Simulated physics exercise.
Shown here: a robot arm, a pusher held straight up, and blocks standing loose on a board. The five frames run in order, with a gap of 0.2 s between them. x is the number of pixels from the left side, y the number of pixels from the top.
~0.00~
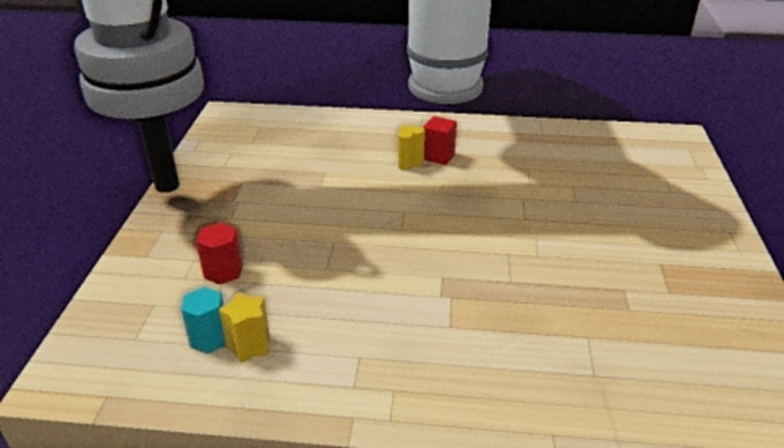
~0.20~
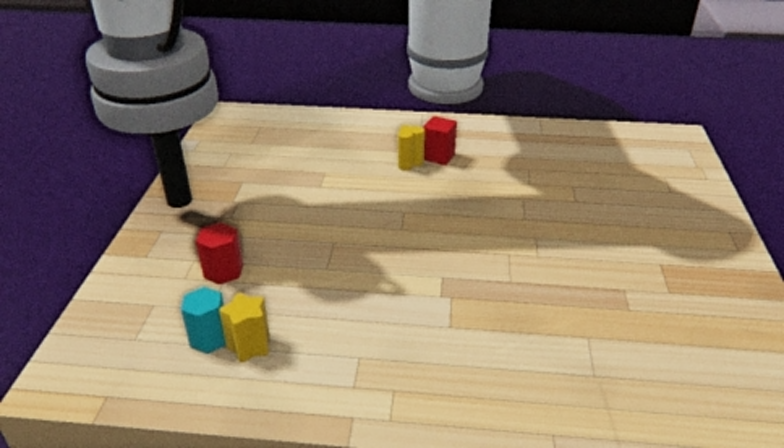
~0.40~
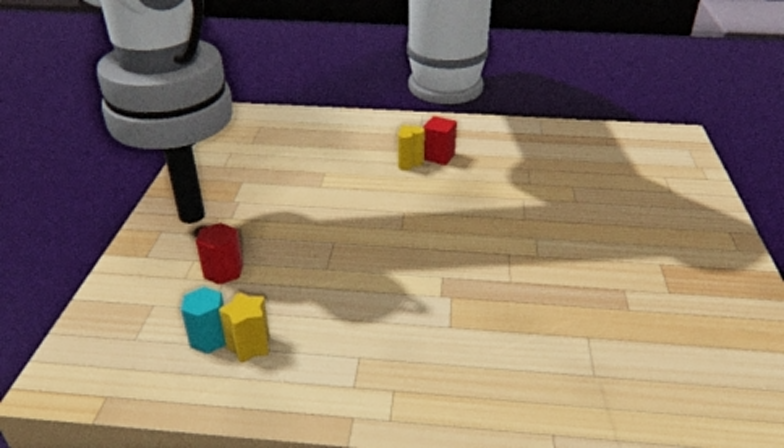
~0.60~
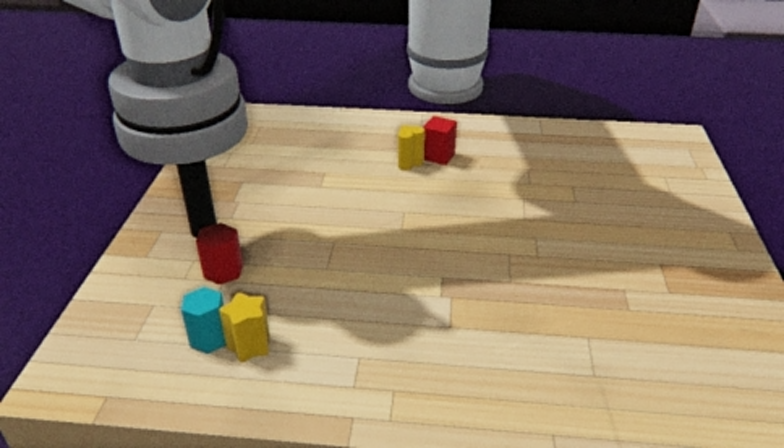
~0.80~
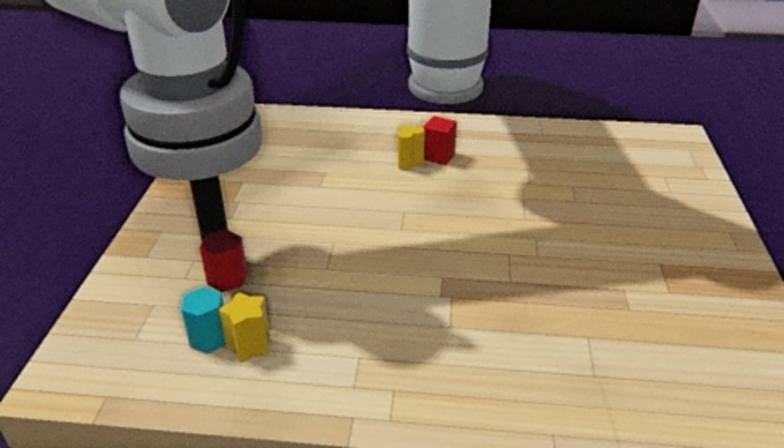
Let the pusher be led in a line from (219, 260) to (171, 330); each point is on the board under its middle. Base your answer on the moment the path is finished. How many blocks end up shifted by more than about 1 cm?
I count one.
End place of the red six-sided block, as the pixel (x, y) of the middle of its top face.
It will likely be found at (223, 259).
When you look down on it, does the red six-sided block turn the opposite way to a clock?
I'd say yes.
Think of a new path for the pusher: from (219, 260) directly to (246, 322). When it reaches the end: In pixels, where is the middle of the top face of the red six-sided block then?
For the centre of its top, I'd go with (245, 308).
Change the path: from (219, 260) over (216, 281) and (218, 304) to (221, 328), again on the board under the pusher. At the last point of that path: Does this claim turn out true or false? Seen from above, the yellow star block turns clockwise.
That claim is true.
On the path given first. Halfway along, pusher at (194, 280); red six-sided block at (223, 259), turned 50° anticlockwise.
At the end, pusher at (168, 316); turquoise six-sided block in place; red six-sided block at (223, 259), turned 50° anticlockwise.
